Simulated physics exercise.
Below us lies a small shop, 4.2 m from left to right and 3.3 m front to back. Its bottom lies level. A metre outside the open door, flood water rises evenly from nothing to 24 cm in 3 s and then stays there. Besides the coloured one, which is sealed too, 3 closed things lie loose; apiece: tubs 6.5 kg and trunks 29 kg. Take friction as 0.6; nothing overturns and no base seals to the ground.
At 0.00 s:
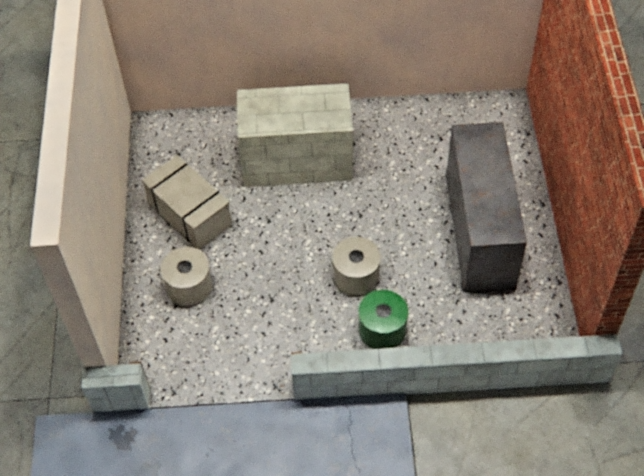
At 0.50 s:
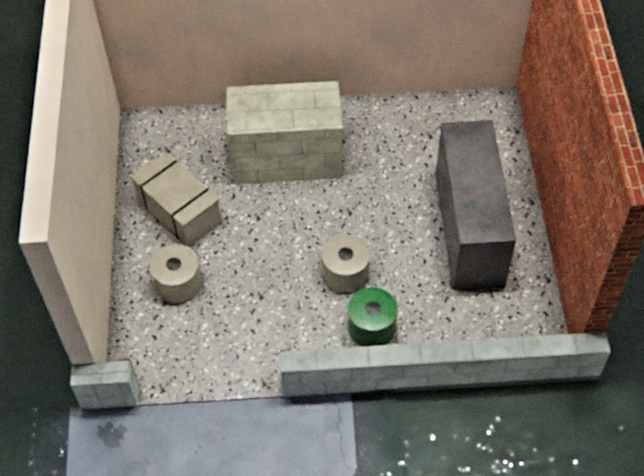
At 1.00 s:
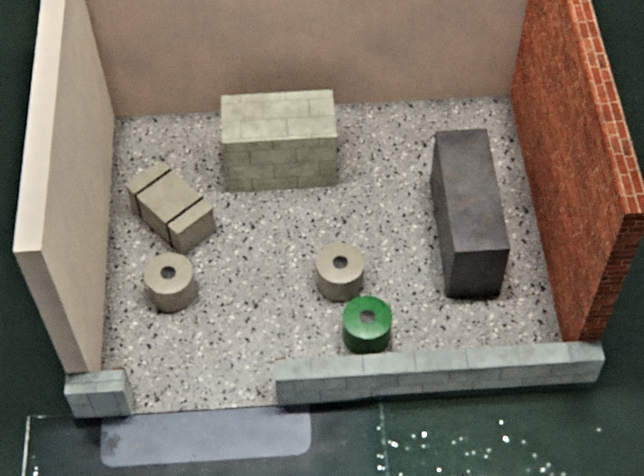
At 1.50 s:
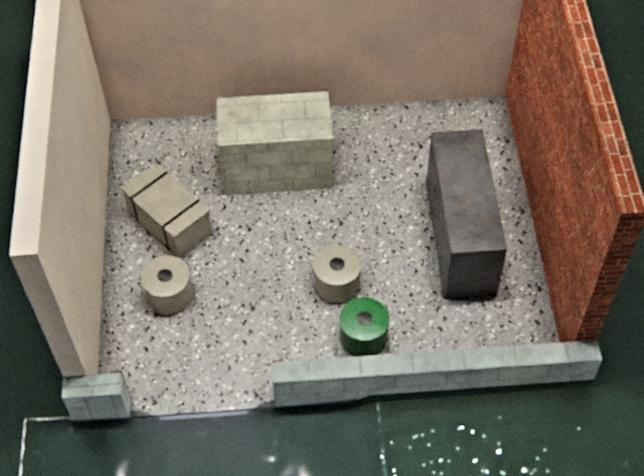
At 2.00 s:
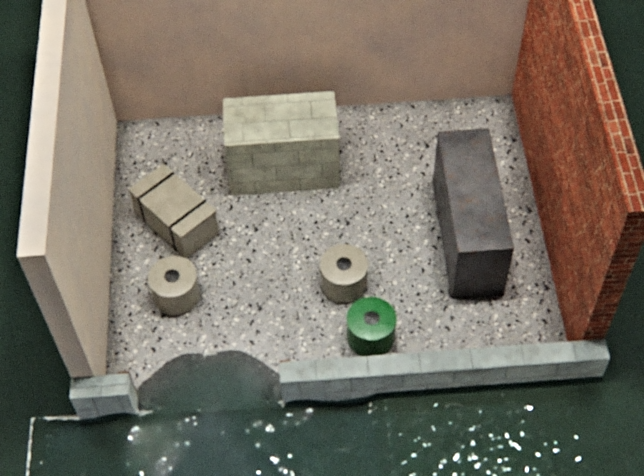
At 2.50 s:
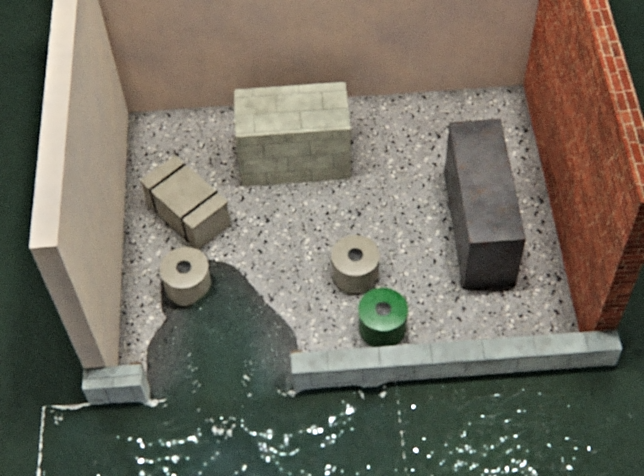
The clip shows a small roofless shop from above as dark water covers the ground and pale slab outside, then spreads through the front opening across the speckled floor to the left tub, while the tubs and blocks stay still.
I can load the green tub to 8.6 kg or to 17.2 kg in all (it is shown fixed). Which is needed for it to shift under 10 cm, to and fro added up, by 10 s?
For it, only the larger load is enough.
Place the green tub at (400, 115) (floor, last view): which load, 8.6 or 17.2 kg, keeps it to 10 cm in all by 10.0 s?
Neither holds.
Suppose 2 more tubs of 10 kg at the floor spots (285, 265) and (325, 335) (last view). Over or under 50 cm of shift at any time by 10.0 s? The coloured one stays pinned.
In turn: Over, under.
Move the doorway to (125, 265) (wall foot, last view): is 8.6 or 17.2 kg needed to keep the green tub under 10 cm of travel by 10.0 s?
Then neither weight holds it.
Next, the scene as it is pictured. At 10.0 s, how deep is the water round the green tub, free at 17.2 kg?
About 9 cm.
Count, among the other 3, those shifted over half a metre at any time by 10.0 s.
I count 3.
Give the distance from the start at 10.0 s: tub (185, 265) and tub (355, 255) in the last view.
In turn: 150 cm, 50 cm.
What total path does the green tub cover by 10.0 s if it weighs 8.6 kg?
Some 20 cm in all.
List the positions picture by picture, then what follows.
In the first frame, the green tub at (383, 311), on the bottom; 0.0 m2 under water; 0 of 4 have shifted.
In the second frame, the green tub at (373, 309), on the bottom; water covers 0.0 m2; 0 of 4 have shifted.
In the third frame, the green tub at (367, 317), on the bottom; water covers 0.0 m2; 0 of 4 have shifted.
In the fourth frame, the green tub at (364, 319) rests on the ground; 0.0 m2 under water; 0 of 4 have shifted.
In the fifth frame, the green tub at (372, 318) rests on the ground; 0.4 m2 under water; 0 of 4 have shifted.
In the sixth frame, the green tub at (383, 309), on the bottom; water covers 1.2 m2; 0 of 4 have shifted.
After 3.5 s the green tub would be 0 cm from its start with 8.6 kg and 0 cm from its start with 17.2 kg; 0 cm of water round it then.
After 4.5 s the green tub would be 0 cm from its start with 8.6 kg and 0 cm from its start with 17.2 kg; 1 cm of water round it then.
After 7.0 s the green tub would be 0 cm from its start with 8.6 kg and 0 cm from its start with 17.2 kg; 3 cm of water round it then.
After 10.0 s the green tub would be 23 cm from its start with 8.6 kg and 0 cm from its start with 17.2 kg; 9 cm of water round it then.
